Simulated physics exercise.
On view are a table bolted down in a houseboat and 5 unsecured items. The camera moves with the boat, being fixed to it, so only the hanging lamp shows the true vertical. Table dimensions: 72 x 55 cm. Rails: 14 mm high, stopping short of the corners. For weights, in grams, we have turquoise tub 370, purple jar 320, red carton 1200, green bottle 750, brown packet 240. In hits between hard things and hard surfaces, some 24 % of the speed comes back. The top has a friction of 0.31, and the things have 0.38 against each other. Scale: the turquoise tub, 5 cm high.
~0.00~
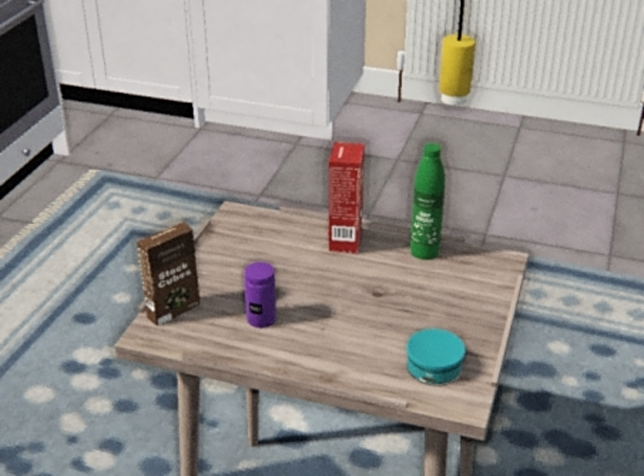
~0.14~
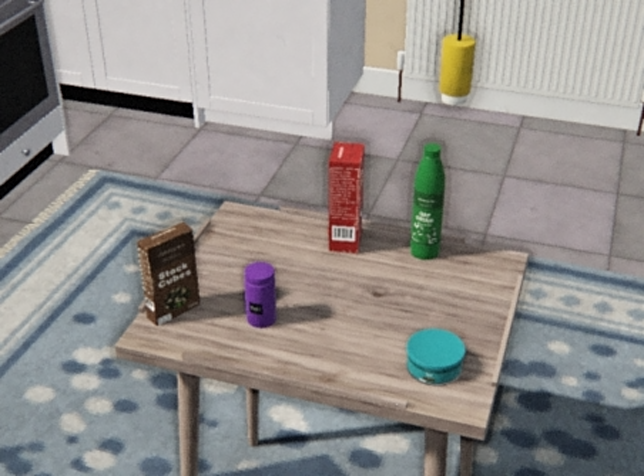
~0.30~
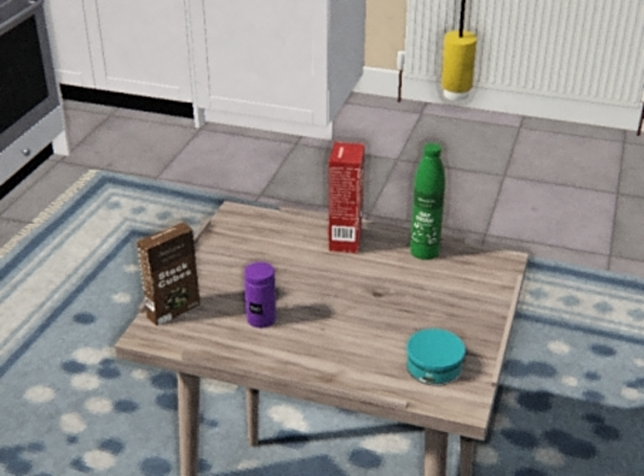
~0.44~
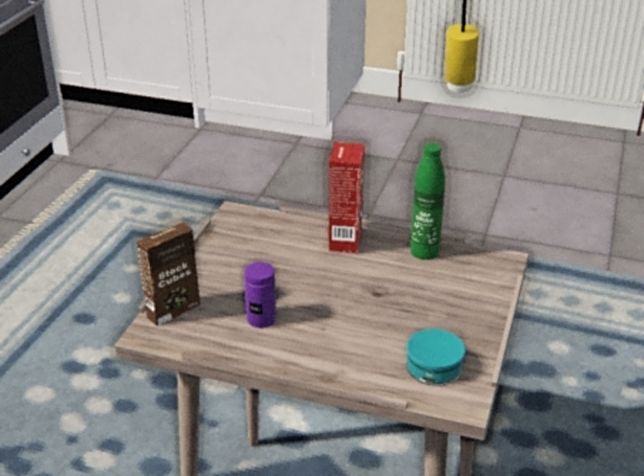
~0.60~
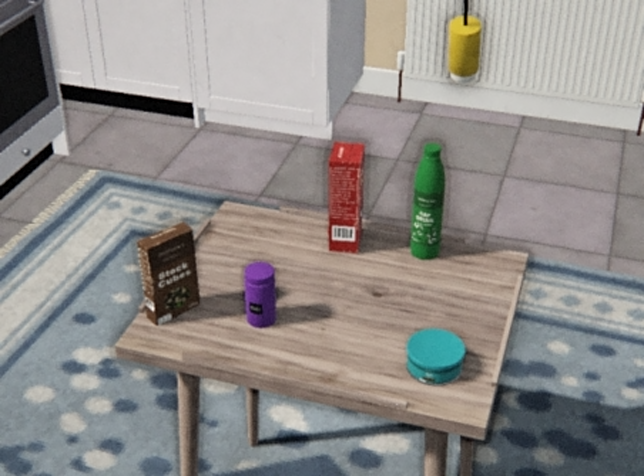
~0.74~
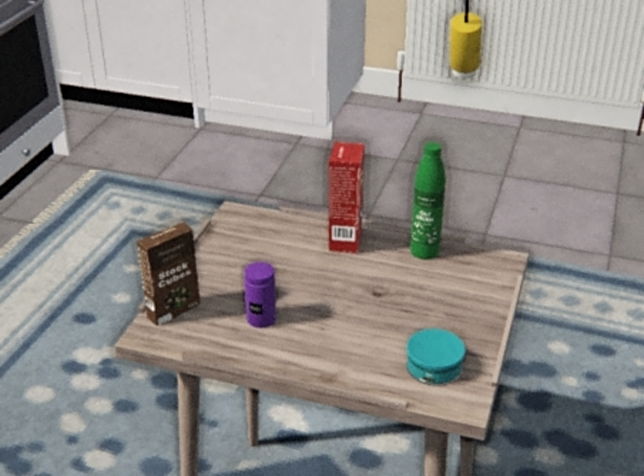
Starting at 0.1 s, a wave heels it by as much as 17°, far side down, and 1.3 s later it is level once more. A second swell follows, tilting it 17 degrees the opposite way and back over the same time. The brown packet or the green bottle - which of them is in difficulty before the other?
The latter one.
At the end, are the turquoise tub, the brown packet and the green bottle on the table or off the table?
Outcome: The turquoise tub remains on its support; the brown packet remains on its support; the green bottle departs its support.
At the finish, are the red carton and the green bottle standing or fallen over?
Well, the red carton holds steady, and the green bottle tumbles down.
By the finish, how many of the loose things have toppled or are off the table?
That makes 1.
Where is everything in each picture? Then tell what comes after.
The first picture shows boat level; brown packet (170, 274); green bottle (429, 202).
The second picture shows boat level; red carton (346, 199); turquoise tub (435, 357).
The third picture shows heel 4°, far side down; purple jar (261, 295); red carton (346, 199).
The fourth picture shows heel 9°, far side down; turquoise tub (435, 357); purple jar (261, 295).
The fifth picture shows heel 15°, far side down; red carton (346, 199); turquoise tub (435, 357).
The sixth picture shows heel 17°, far side down; brown packet (170, 274); green bottle (429, 201).
After 1.44 s, boat level; green bottle now off the table.
After 1.74 s, heel 9°, near side down.
In the end (3.2 s), off the table, green bottle; the other 4 under 5 cm from the start. At the end, from the last picture's camera, brown packet near (170, 274), green bottle near (423, 432). Brown packet was never lost; green bottle went at 1.16 s.
